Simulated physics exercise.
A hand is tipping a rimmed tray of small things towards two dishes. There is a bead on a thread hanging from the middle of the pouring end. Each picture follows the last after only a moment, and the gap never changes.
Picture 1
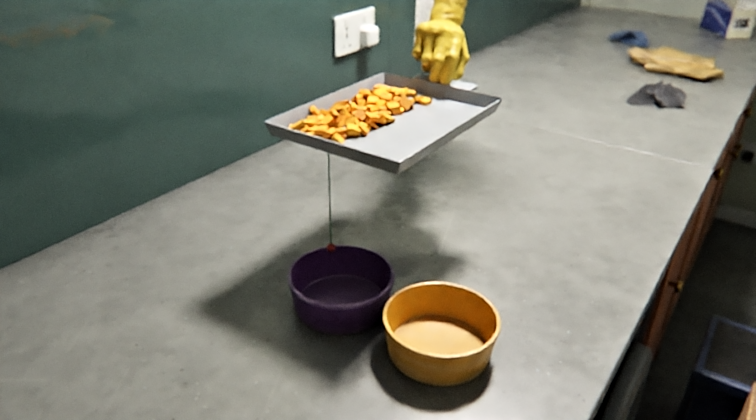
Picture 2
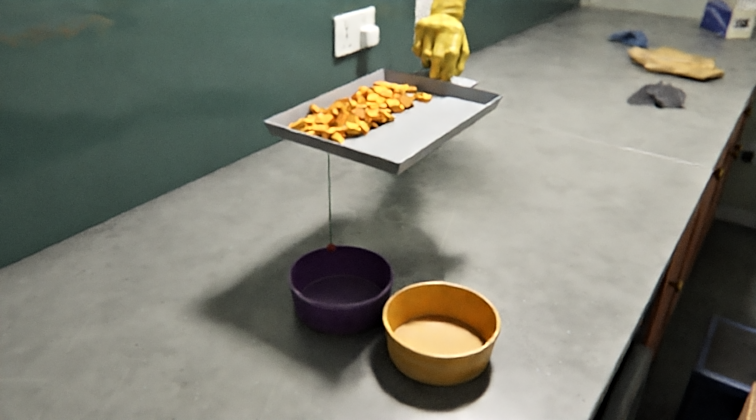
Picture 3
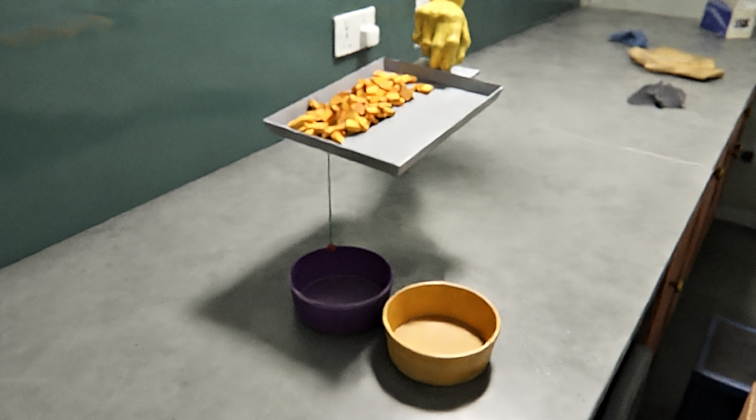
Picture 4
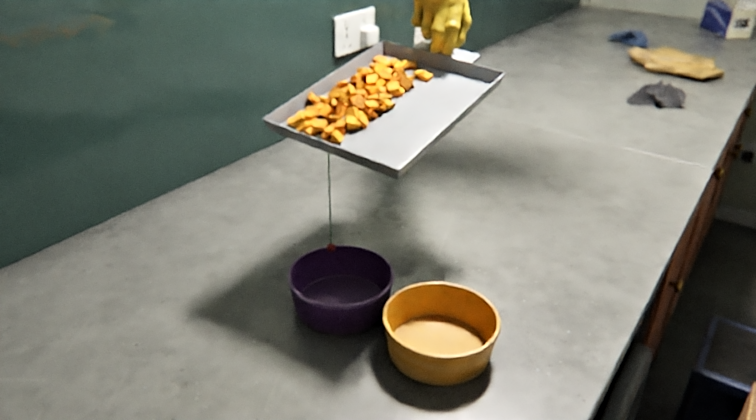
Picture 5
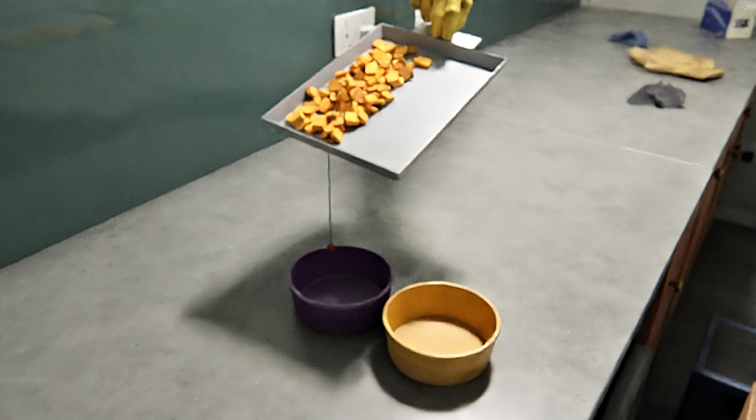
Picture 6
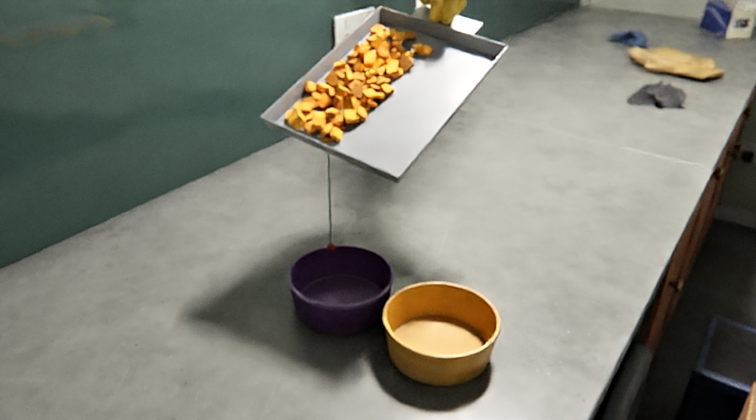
The clip opens on a gray rimmed tray of small orange-brown pieces, held nearly level by a yellow-gloved hand above a purple dish and a yellow-orange dish on a gray counter. The hand then raises the far end steadily, slanting the tray toward the dishes, while the pieces stay bunched along its left side.
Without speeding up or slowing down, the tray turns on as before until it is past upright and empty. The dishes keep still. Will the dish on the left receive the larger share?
Looks to me like the dish on the left ends up with more.
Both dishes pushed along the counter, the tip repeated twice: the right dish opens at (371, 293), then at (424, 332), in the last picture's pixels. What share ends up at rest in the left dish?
Roughly 0% first, roughly 50% second.
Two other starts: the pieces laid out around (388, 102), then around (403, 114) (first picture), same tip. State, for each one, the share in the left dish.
Roughly 50 % and then 40 %.
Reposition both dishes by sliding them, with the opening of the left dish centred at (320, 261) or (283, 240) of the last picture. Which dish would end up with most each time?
First the right-hand dish, then right.
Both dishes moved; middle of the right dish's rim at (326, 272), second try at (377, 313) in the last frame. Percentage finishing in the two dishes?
First case around 40 %, second case around 90 %.
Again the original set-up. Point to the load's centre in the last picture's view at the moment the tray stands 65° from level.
Its middle sits at about pixel (351, 143).
Soon, tray tipped steeply; nearly all on the tray; a small part in the air.
A while on, tray tipped past a quarter turn; a small part on the tray; a small part in the right dish; about a third in the left dish; about a quarter outside both; about a quarter in the air.
Towards the end, tray tipped past a quarter turn; about a quarter in the right dish; about half in the left dish; about a third outside both.
Finally, tray tipped past a quarter turn; about a quarter in the right dish; about half in the left dish; about a third outside both.
